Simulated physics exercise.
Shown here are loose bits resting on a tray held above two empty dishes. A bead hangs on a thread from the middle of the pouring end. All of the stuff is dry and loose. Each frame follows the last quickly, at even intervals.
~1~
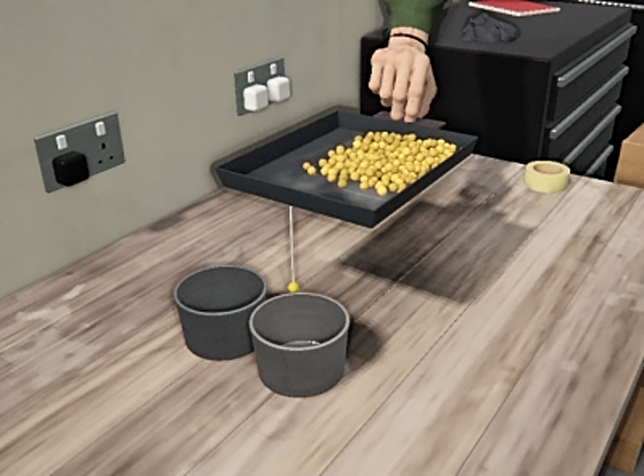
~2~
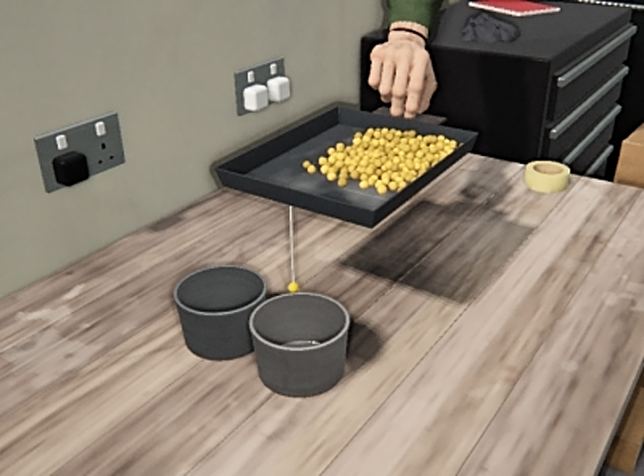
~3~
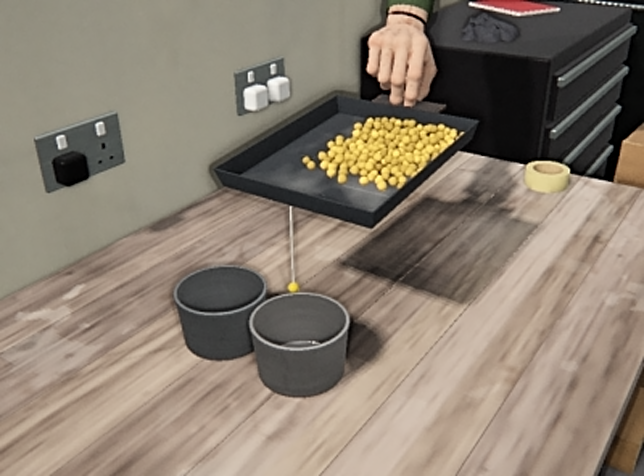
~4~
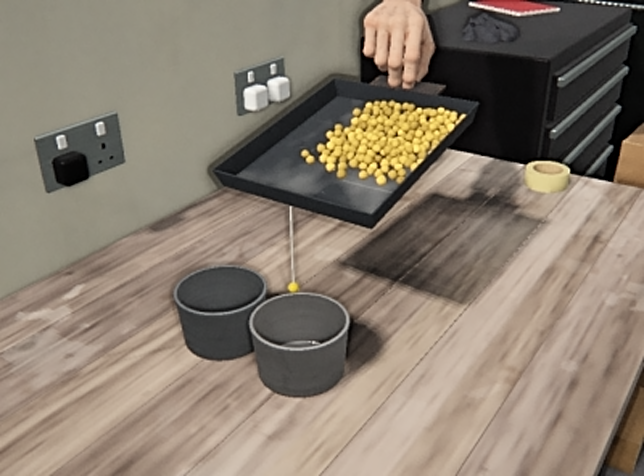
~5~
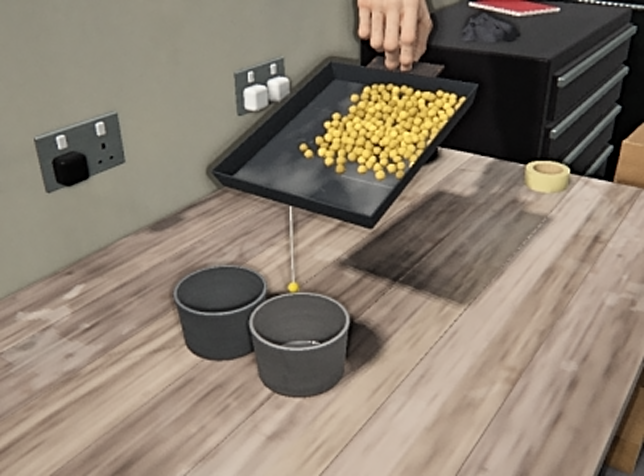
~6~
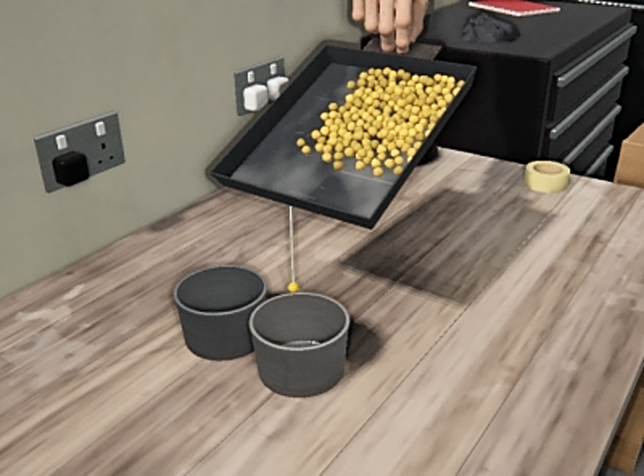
A hand in a green sleeve holds the far edge of a dark tray of yellow corn balls above a pale wooden worktop, seen from a fixed, raised viewpoint. Two grey dishes sit below a yellow bead on a thread, with sockets on the left wall and black drawers behind. The hand steadily raises the tray's far side, steepening its tilt, while the balls stay bunched towards the right.
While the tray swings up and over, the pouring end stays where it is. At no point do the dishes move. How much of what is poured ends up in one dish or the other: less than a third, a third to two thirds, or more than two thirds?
What lands in the dishes sits in the middle, a third to two thirds of the load.
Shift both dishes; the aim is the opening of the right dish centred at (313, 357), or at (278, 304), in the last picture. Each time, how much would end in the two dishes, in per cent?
It would be roughly 80 per cent, followed by roughly 20 per cent.
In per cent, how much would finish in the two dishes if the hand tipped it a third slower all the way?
Roughly 50 %.
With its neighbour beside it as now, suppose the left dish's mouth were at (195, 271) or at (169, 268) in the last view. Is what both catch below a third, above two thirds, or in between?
First: Under a third. Second: Under a third.
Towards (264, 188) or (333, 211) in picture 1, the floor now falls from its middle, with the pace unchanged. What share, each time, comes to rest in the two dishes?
Close to 80 percent first and close to 30 percent second.
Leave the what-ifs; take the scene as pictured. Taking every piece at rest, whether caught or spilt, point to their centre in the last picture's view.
Around (283, 385), give or take.
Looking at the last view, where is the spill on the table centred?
Somewhere near (276, 428), I think.
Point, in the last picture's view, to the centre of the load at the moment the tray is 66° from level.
Its middle sits at about pixel (316, 185).
Soon, tray tipped steeply; nearly all on the tray; a small part in the air.
A while on, tray tipped past a quarter turn; about two thirds on the tray; a small part in the right dish; a stray few in the left dish; about a quarter outside both; a small part in the air.
Towards the end, tray tipped past a quarter turn; about a third in the right dish; a small part in the left dish; about half outside both.
Finally, tray tipped past a quarter turn; about a third in the right dish; a small part in the left dish; about half outside both.
